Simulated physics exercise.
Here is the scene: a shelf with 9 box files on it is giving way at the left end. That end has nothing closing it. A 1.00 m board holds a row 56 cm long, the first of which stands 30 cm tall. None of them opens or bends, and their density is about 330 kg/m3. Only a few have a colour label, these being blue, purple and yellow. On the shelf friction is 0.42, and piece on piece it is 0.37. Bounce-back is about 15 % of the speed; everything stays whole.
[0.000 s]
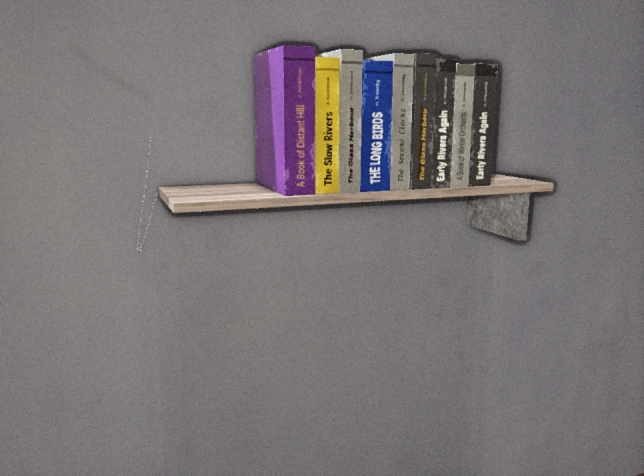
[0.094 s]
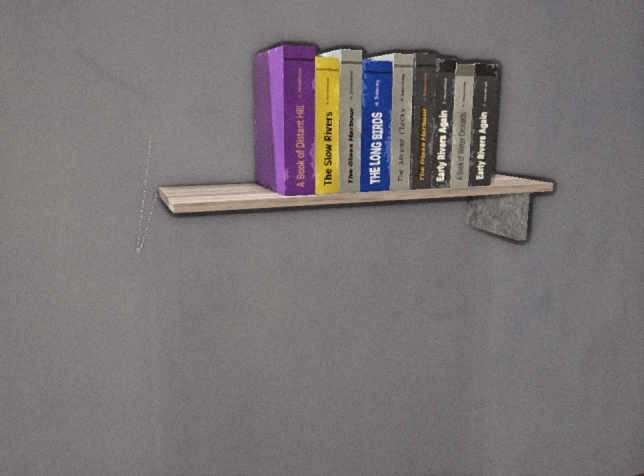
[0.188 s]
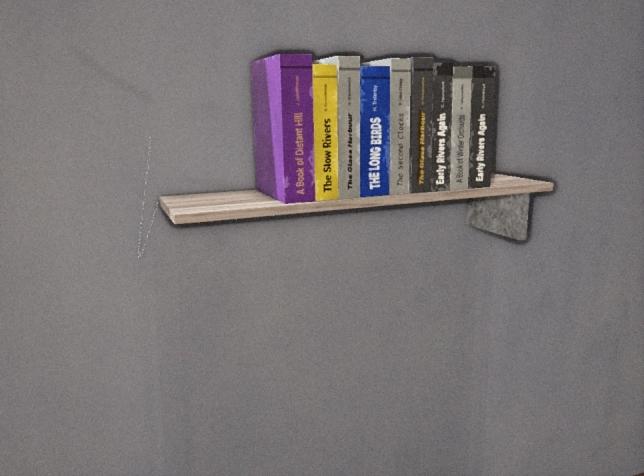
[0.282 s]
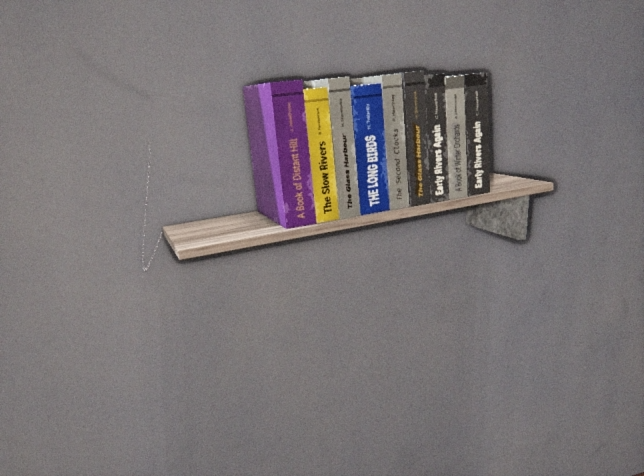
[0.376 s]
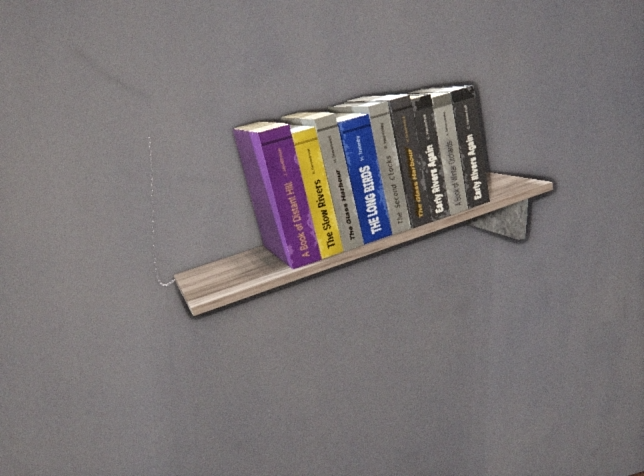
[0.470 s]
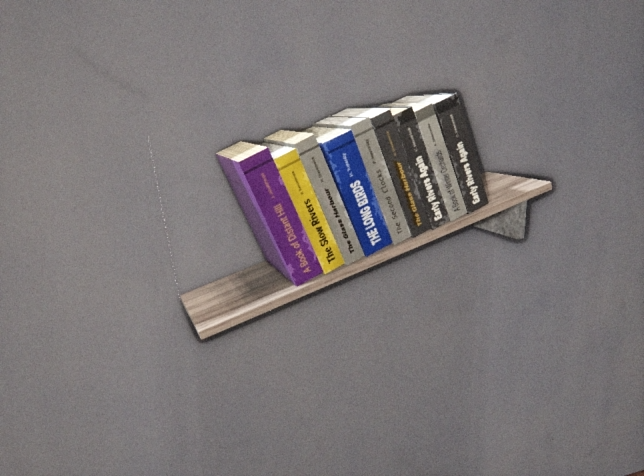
A shelf dips steadily at its left end, then its row of titled spines leans left.
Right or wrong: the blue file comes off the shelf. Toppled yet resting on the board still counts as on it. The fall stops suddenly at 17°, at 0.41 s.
Wrong.
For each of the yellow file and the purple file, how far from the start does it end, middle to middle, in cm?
Net displacement (cm): Yellow = 140; purple = 150.
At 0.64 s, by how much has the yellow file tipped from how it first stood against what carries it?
I'd put it at roughly 30 degrees away from its starting angle.
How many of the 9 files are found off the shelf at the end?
The number is 2.
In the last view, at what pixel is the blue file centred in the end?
It ends up at about (230, 254) in the last picture.
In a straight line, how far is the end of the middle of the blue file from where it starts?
It ends around 45 cm from its start.
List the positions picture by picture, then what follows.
In the first picture (each place is the centre of the face we see best; leans and shifts are taken against what carries them), shelf's free end (188, 207) slope 0°; blue file (377, 128); purple file (300, 123); yellow file (328, 127); all in place.
The second picture shows shelf's free end (188, 208) slope 0°; blue file (377, 128).
The third picture shows shelf's free end (189, 218) slope 1°; blue file (375, 133).
The fourth picture shows shelf's free end (193, 253) slope 6°; blue file (371, 151).
The fifth picture shows shelf's free end (205, 308) slope 13°; blue file (367, 181).
The sixth picture shows shelf's free end (213, 331) slope 17°; blue file (359, 195) tilted 6°; purple file (283, 219) tilted 7°; yellow file (311, 213) tilted 7°; 9 have shifted.
By 0.64 s, none of the 9 files off the shelf, 9 disturbed; blue file tilted 28°; purple file tilted 28°.
By 0.92 s, none of the 9 files off the shelf, 9 disturbed; blue file tilted 52°; purple file upside down.
By 1.26 s, 2 of the 9 files off the shelf; blue file on its side; yellow file upside down.
When it is over (2.0 s), 2 of the 9 files off the shelf; blue file on its side; yellow file on its side; purple file on its side. In pixels of the last frame, middles, blue file near (230, 254).
